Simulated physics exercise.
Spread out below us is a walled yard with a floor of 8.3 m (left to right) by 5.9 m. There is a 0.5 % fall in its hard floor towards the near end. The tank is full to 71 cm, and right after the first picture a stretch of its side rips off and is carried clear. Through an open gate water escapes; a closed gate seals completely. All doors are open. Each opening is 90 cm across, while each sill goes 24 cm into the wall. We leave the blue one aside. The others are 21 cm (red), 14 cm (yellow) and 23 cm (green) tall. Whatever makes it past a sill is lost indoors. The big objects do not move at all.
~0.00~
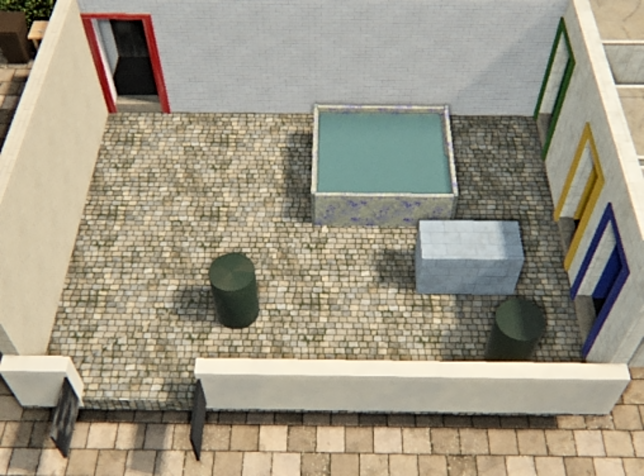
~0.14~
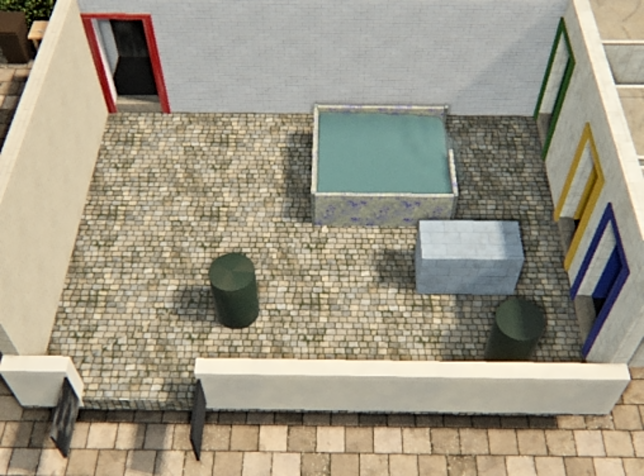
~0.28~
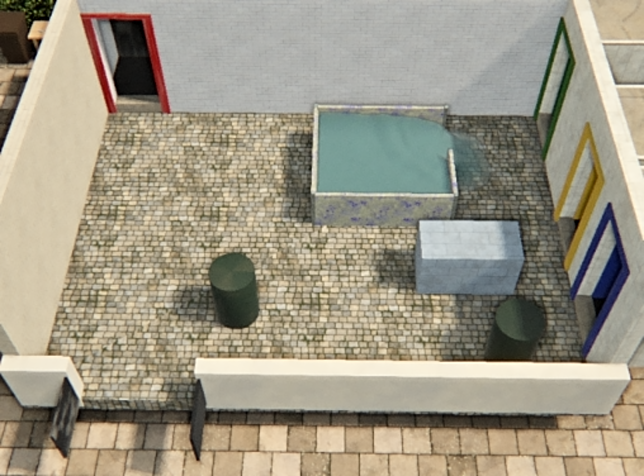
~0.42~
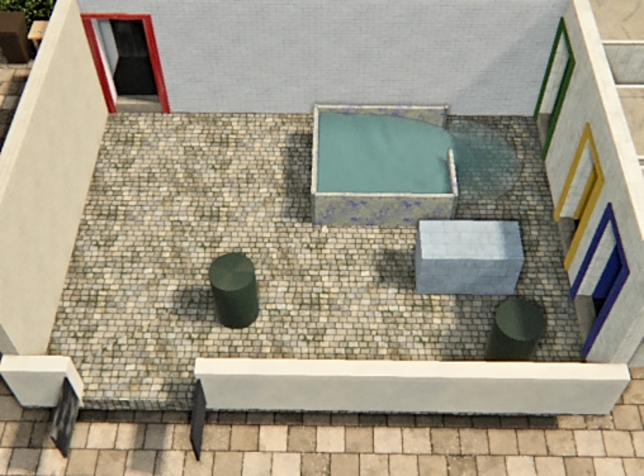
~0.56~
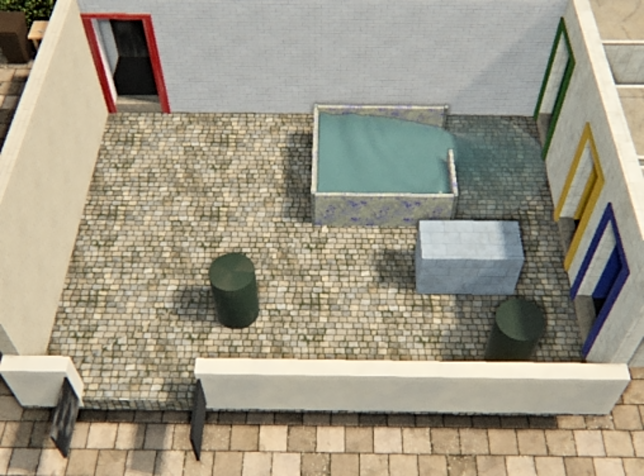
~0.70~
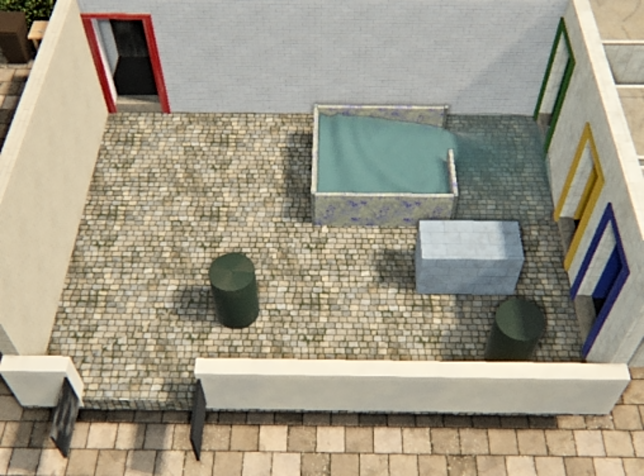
Water pouring from the broken right side of a raised tank and spreading over paving behind a pale block in a walled yard.
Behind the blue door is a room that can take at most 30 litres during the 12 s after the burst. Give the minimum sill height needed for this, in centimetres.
Roughly 18 centimetres.
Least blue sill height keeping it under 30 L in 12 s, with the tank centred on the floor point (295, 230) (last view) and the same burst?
In that case about 12.5 cm.
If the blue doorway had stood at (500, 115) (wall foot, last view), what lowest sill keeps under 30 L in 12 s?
It needs roughly 31 cm.
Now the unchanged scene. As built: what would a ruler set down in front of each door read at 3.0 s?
At the red door the depth is 0 cm, at yellow 14 cm, at green 34 cm and at blue 6 cm.
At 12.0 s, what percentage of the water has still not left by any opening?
Something like 88 per cent of it remains.
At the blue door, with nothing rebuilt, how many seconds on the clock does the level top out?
The level tops out around 5.5 s.
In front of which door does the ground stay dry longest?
Red.
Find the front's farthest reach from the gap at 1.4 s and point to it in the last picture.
Front tip: Approx. (570, 282) px.
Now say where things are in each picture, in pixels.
In the first frame, the tank at (382, 152) is whole and still, 71 cm deep; the blue door at (596, 289) is dry.
In the second frame, the front is at (462, 177), 0.3 m from the gap at (443, 149); 0.3 m2 of floor is wet, 71 cm left at the back.
In the third frame, water pours out at (443, 151) and has run 0.8 m, to (487, 170); about 11 cm deep outside, 71 cm at the back.
In the fourth frame, water pours out at (443, 152) and has run 1.4 m, to (517, 171); about 8 cm deep outside, 71 cm at the back.
In the fifth frame, the gap is at (443, 152), the front 1.9 m out at (547, 173); the back of the tank holds 71 cm.
In the sixth frame, the gap is at (443, 151), the front 2.0 m out at (549, 132); the back of the tank holds 64 cm; the blue door at (596, 289), 4.0 m from the gap, is still 2.2 m from the nearest water.
After 1.4 s water covers 10 % of the floor, deepest (52 cm) near (536, 120); it has not reached the blue door.
After 3.0 s water covers 25 % of the floor, deepest (35 cm) near (542, 147); 6 cm at the blue door, 0 litres in over its 17 cm sill.
After 12.0 s water covers 95 % of the floor, deepest (13 cm) near (593, 392); 12 cm at the blue door, 35 litres in over its 17 cm sill.
At the blue door as built, the water arrived by 1.8 s and peaked near 24 cm at 5.6 s.
Run again over the same 12 s with other heights there, 52 litres in over 15.5 cm, 9 litres over 21 cm. The limit of 30 litres is kept from about 18 cm up.
